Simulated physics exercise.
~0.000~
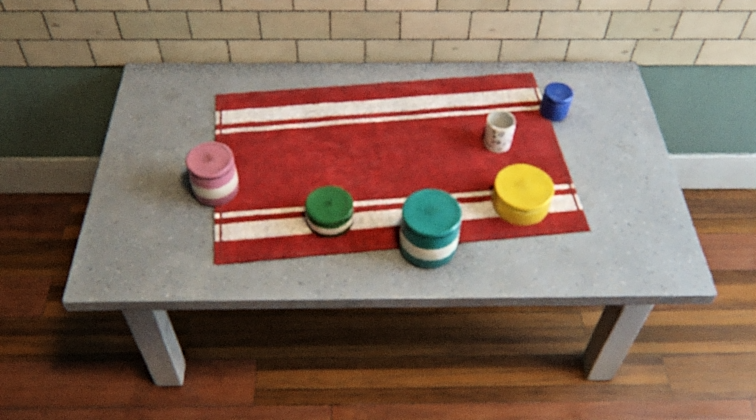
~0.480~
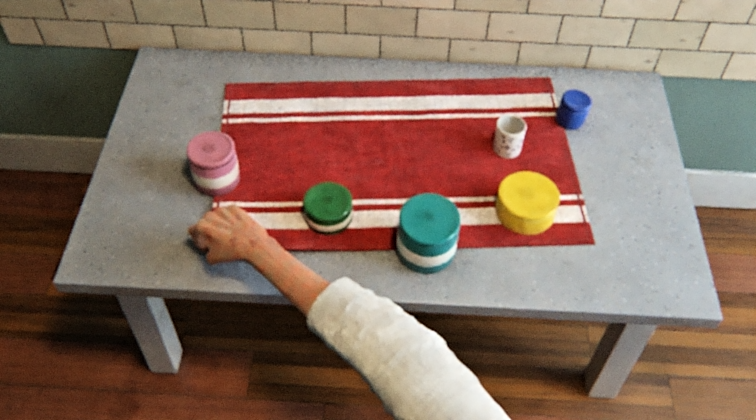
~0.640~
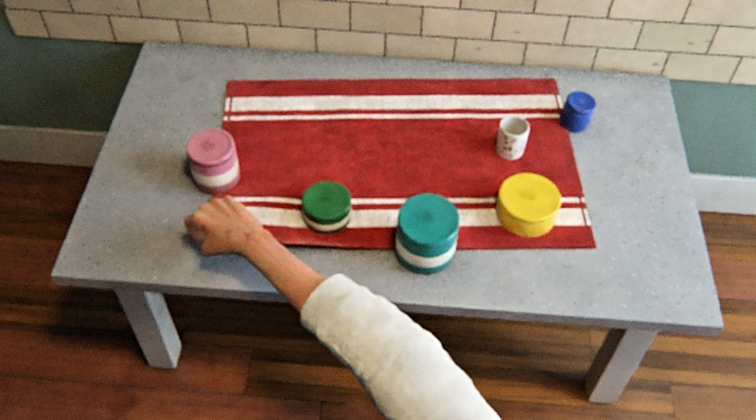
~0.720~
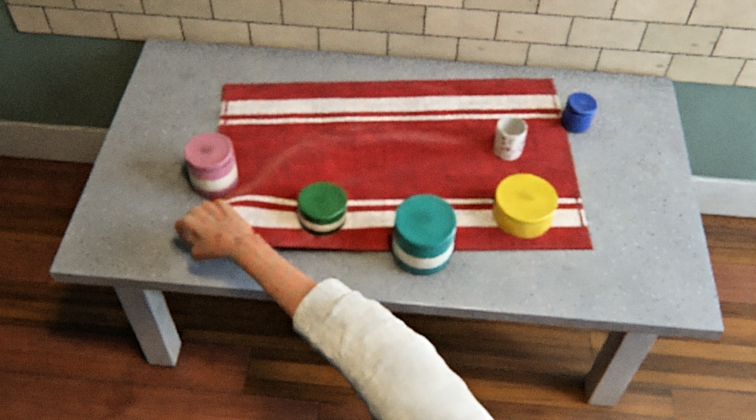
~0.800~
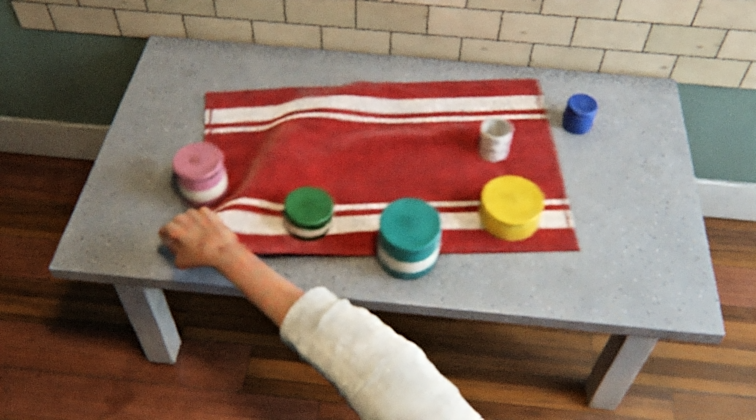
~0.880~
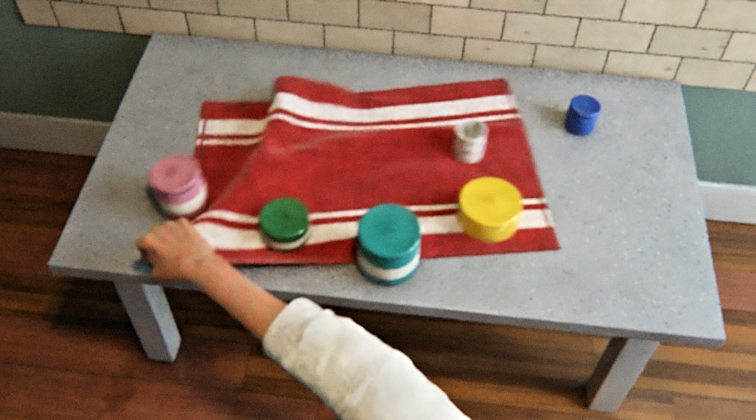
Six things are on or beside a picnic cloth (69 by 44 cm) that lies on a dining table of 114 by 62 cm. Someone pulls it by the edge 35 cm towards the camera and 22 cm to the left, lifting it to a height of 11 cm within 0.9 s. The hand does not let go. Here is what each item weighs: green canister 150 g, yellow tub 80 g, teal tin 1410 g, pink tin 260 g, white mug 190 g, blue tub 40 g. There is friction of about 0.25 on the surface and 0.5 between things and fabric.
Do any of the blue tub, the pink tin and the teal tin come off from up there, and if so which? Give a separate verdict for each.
Item by item: The blue tub stays, the pink tin comes off, the teal tin comes off.
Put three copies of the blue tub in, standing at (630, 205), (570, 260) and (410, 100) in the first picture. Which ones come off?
Still on top, still on top, off the top.
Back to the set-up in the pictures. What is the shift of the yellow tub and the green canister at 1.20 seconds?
The yellow tub is about 30 cm off and the green canister about 30 cm.
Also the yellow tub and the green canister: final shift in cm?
About yellow tub off the top and green canister over the edge.
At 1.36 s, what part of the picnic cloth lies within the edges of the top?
Near 50 in a hundred.
By 1.0 s, 95 % of the picnic cloth is still over the top; pink tin 21 cm off its start, teal tin 14 cm off its start, white mug 21 cm off its start.
By 1.2 s, 80 % of the picnic cloth is still over the top; pink tin 34 cm off its start, teal tin 23 cm off its start, white mug 35 cm off its start.
By 1.4 s, 50 % of the picnic cloth is still over the top; pink tin over the edge, teal tin over the edge, white mug 49 cm off its start at (259, 177).
By 1.5 s, 30 % of the picnic cloth is still over the top; pink tin over the edge, teal tin over the edge, white mug 63 cm off its start.
By 3.1 s, 0 % of the picnic cloth is still over the top; pink tin over the edge, teal tin over the edge, blue tub 0 cm off its start at (586, 105), white mug over the edge.
